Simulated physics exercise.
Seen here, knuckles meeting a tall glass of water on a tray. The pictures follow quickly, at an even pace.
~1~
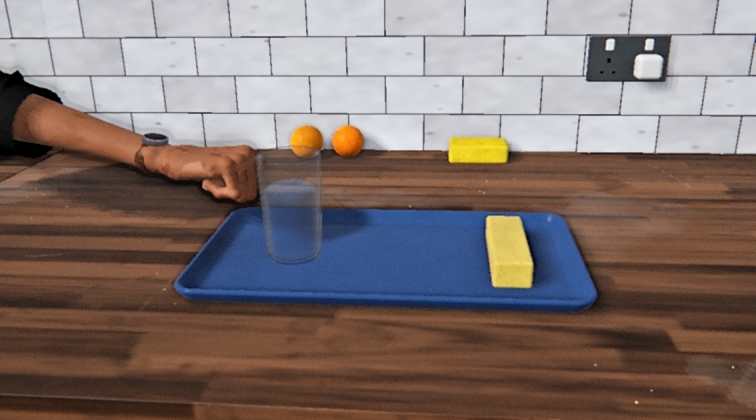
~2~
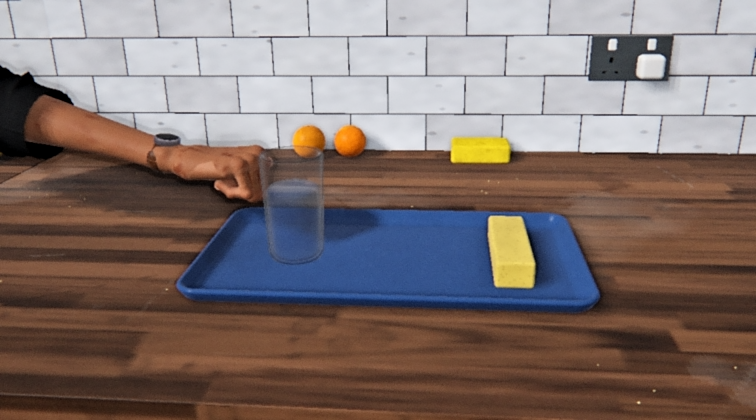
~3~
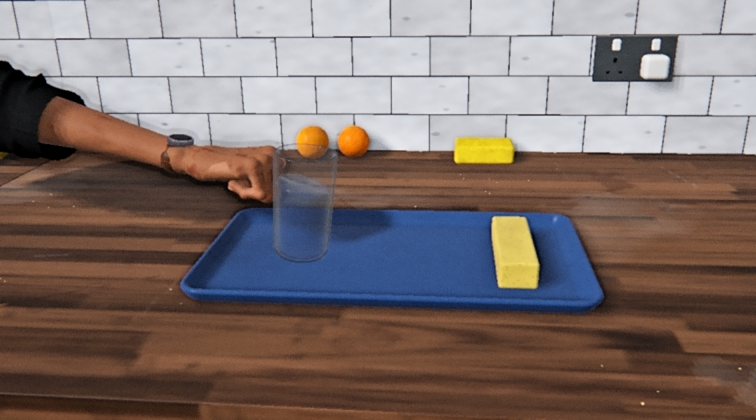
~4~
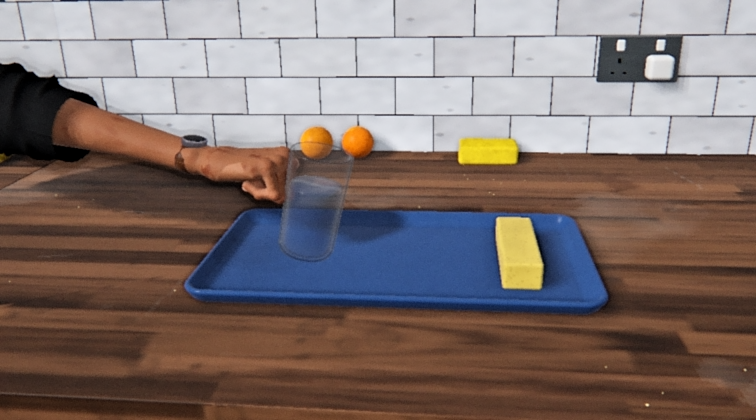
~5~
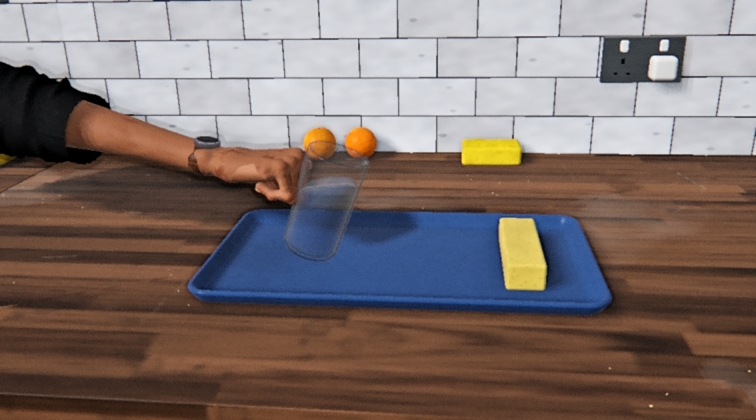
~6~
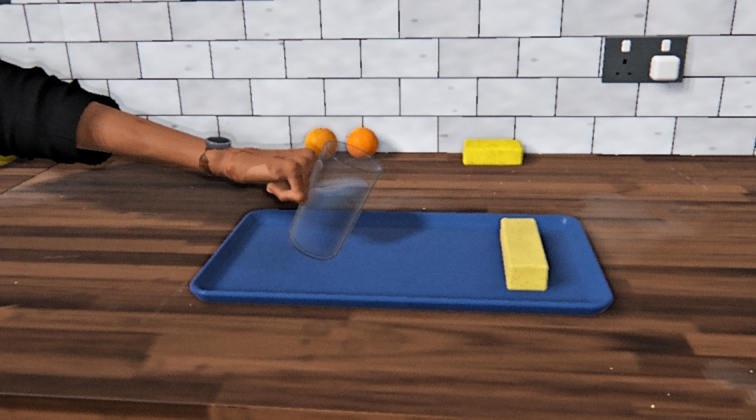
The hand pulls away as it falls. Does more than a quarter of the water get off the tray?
As it turns out, under a quarter gets off the tray.
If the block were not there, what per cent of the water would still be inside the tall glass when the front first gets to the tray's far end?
Near 65 %.
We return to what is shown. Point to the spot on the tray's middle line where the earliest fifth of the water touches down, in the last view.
Close to (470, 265).
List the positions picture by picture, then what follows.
In the first frame, it leans 0°; its right rim is at (318, 156); the water meets the walls at (266, 186) and (318, 187); the tray's far rim is at (577, 253); a block is fixed to the tray further along.
In the second frame, it leans 0°; its right rim is at (320, 156); the water meets the walls at (268, 186) and (320, 187).
In the third frame, it leans 6°; its right rim is at (335, 158); the water meets the walls at (279, 174) and (331, 189).
In the fourth frame, it leans 12°; its right rim is at (351, 161); the water meets the walls at (292, 179) and (342, 186).
In the fifth frame, it leans 19°; its right rim is at (367, 165); the water meets the walls at (301, 189) and (358, 182).
In the sixth frame, it leans 26°; its right rim is at (380, 171); the water meets the walls at (307, 194) and (371, 183).
A moment on, the tall glass is falling and 100 per cent is in the glass, 0 on the tray and 0 above or beyond its rim.
Next, the tall glass lies on its side and 92 per cent is in the glass, 2 on the tray and 6 above or beyond its rim.
Then the tall glass lies on its side and 51 per cent is in the glass, 34 on the tray and 15 above or beyond its rim.
Later the tall glass lies on its side and 25 per cent is in the glass, 61 on the tray and 13 above or beyond its rim.
In the end 89 per cent is held by tray and glass, 11 is off the tray.
